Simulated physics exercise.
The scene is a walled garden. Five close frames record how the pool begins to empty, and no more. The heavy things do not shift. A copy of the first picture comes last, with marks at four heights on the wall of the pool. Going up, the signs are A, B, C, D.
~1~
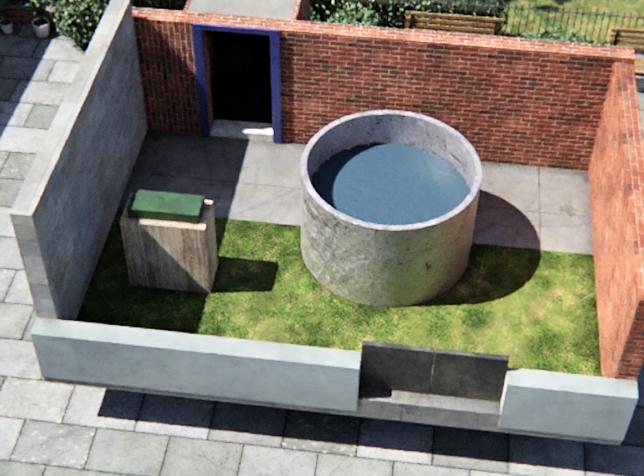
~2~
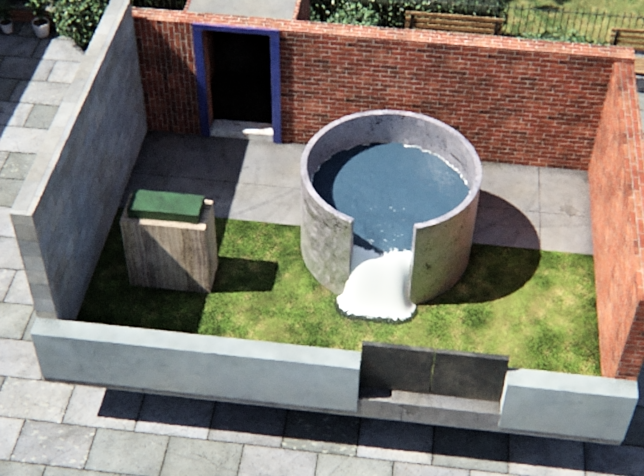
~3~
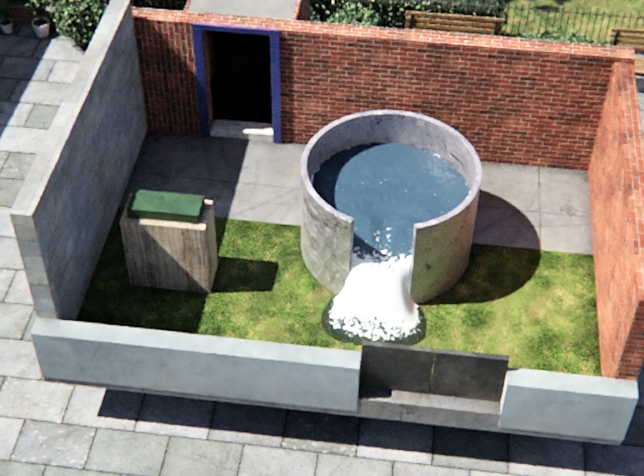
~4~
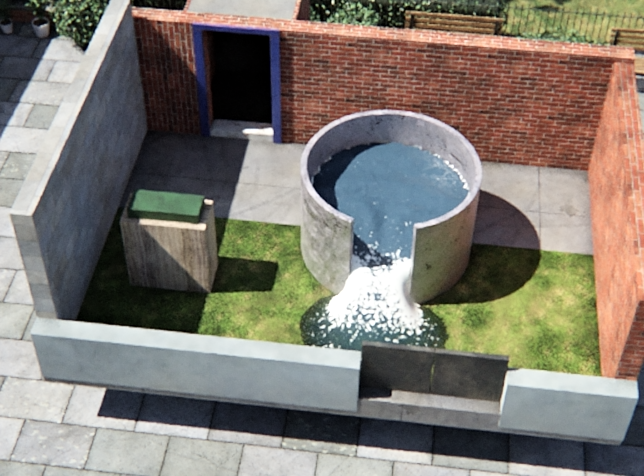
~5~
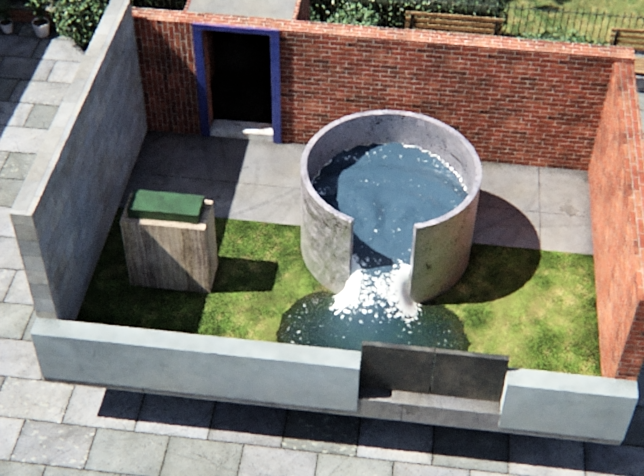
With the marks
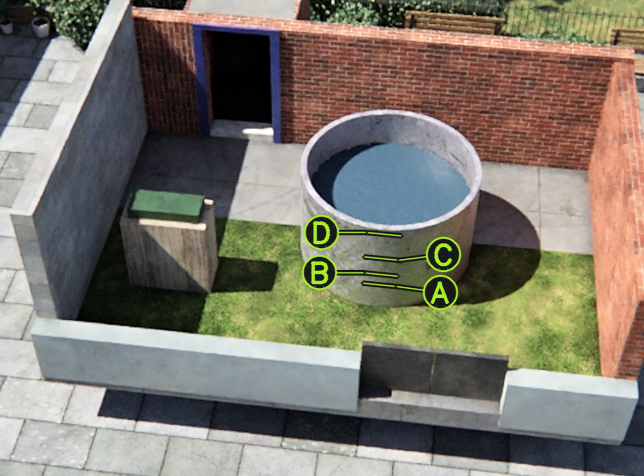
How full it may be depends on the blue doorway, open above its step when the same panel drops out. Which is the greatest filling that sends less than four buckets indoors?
It is C.
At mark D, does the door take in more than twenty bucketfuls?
No, less.
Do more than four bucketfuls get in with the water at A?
No, not at all.
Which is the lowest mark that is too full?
It is D.
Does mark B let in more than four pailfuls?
No, that is safe.
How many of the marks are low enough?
Three of the four.
On the marked copy, A at (379, 284); B at (380, 274); C at (381, 258); D at (383, 234); from the bottom up A, B, C, D.
With A, nothing gets over.
With B, nothing gets over.
With C, a splash gets over, under a bucket.
With D, about 9 bucketfuls get in.
